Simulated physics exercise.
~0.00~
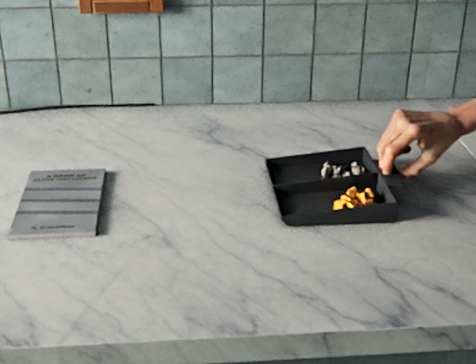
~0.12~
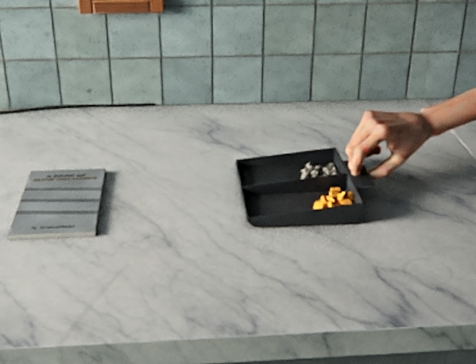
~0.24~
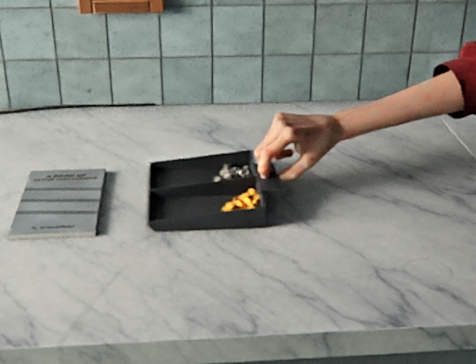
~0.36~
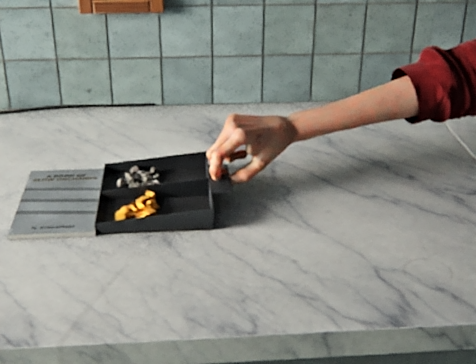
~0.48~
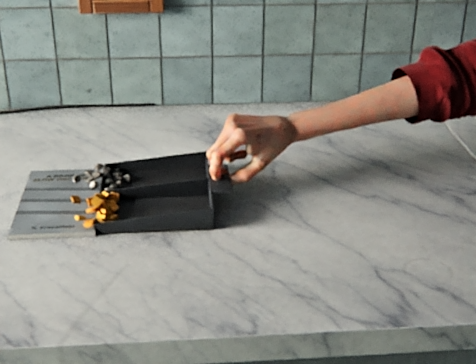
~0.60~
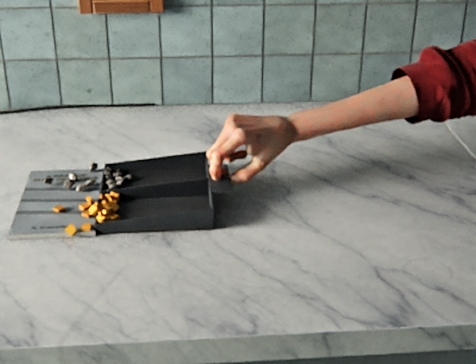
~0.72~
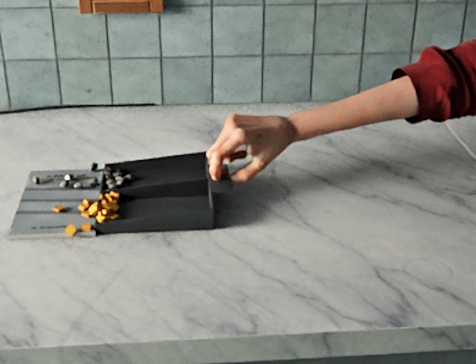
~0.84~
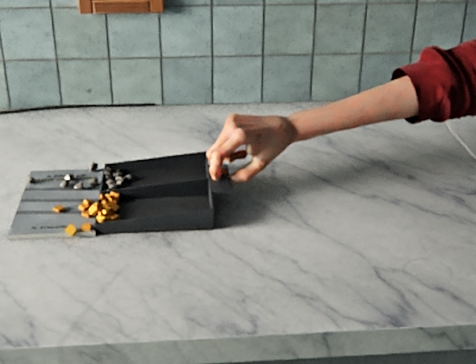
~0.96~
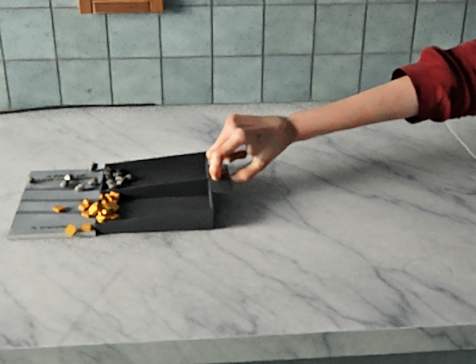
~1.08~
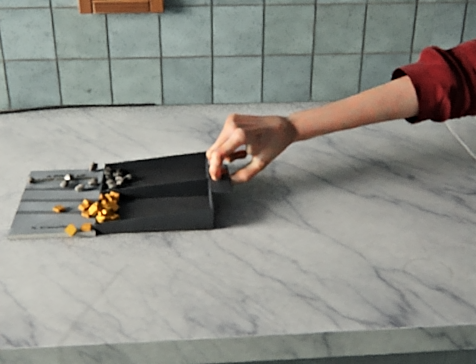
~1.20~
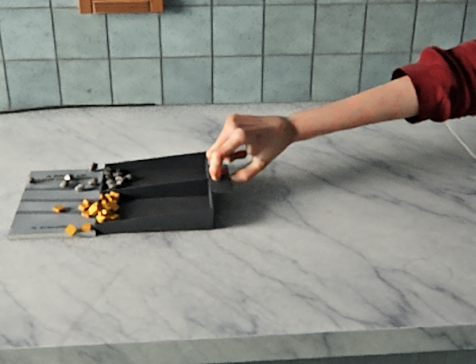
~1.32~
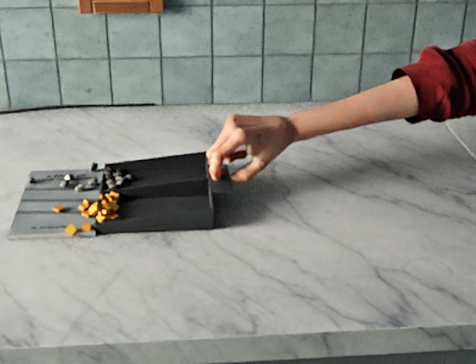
A hand slid a black divided tray of small grey and orange pieces left across a marble counter until it stopped against a thin grey book, and both batches slid forward, some spilling over the front rim onto the book and staying there.
